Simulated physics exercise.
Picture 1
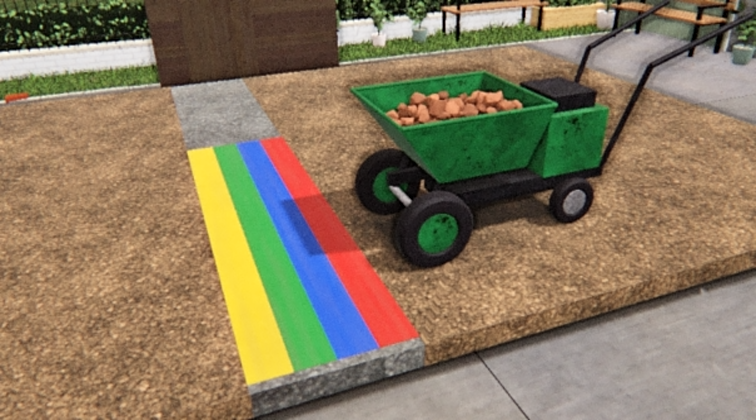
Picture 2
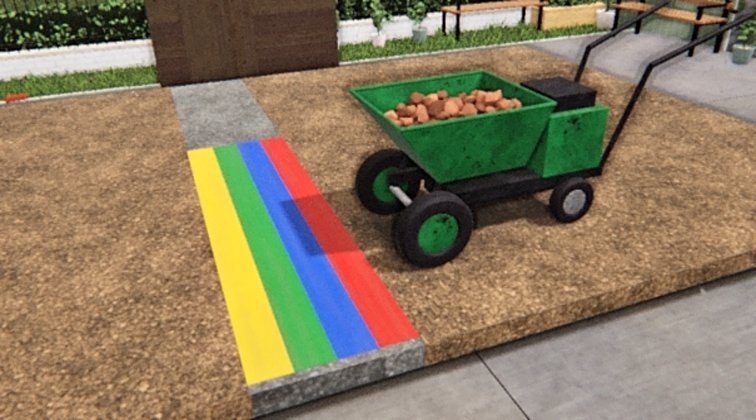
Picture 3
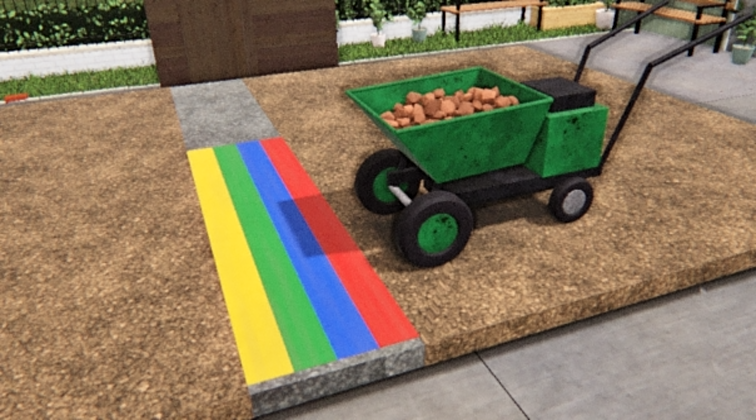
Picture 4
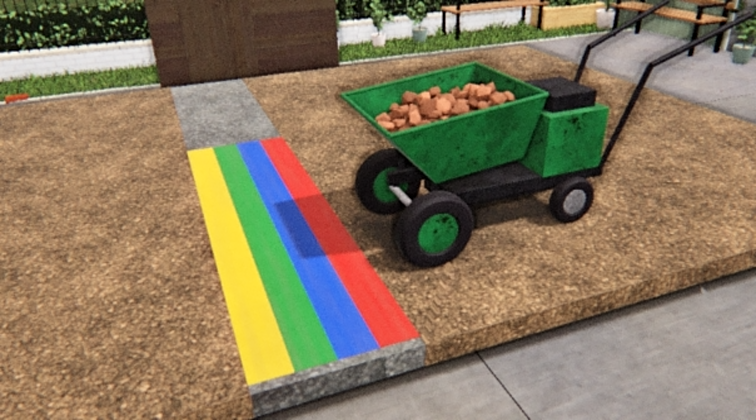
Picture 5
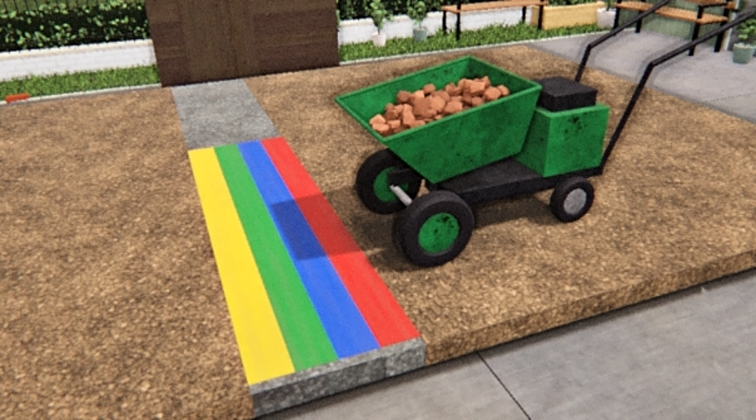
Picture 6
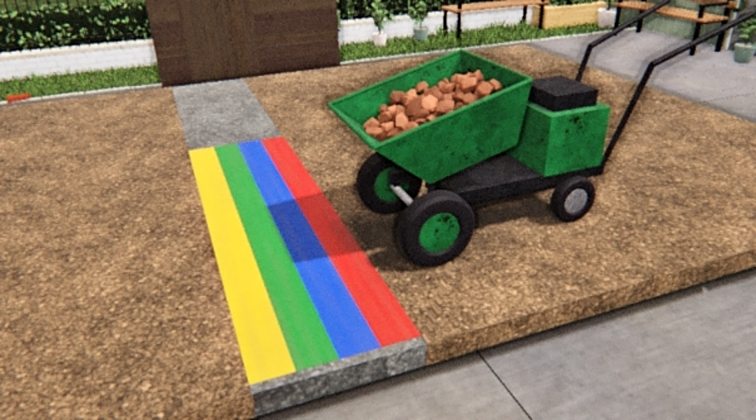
We see a green motor barrow loaded with brown rubble standing still to the right of yellow, green, blue and red bands, as its skip gradually tilts forward, the rear rising and the front lip lowering toward the left.
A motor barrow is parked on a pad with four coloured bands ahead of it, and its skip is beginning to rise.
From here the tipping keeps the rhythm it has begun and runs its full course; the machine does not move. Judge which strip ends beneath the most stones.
Beneath the most stones: The green strip.
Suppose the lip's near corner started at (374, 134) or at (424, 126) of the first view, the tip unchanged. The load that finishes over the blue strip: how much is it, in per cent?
Position 1: Near 0 %; position 2: Near 30 %.
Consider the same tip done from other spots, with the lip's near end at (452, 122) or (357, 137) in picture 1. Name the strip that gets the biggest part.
Well, from the first place it would be blue, and from the second yellow.
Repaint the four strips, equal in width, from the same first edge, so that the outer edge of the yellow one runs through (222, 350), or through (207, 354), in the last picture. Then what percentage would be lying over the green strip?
Shares: Near 30 %; near 30 %.
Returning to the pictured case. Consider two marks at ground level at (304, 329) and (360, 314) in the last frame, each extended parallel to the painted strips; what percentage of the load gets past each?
About 50 % and 80 %.
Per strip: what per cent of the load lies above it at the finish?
Shares by strip - red: 0 per cent; blue: 10 per cent; green: 35 per cent; yellow: 20 per cent.
Soon, skip tipped steeply; all in the skip.
A while on, skip tipped steeply; most in the skip; a stray few over the blue strip; a small part over the green strip; a stray few over the yellow strip; a stray few falling.
Towards the end, skip tipped right over; about a quarter in the skip; a small part over the blue strip; about a quarter over the green strip; about a quarter over the yellow strip; a small part off the paint.
Finally, skip tipped right over; about a quarter in the skip; a stray few over the red strip; a small part over the blue strip; about a third over the green strip; about a quarter over the yellow strip; a small part off the paint.
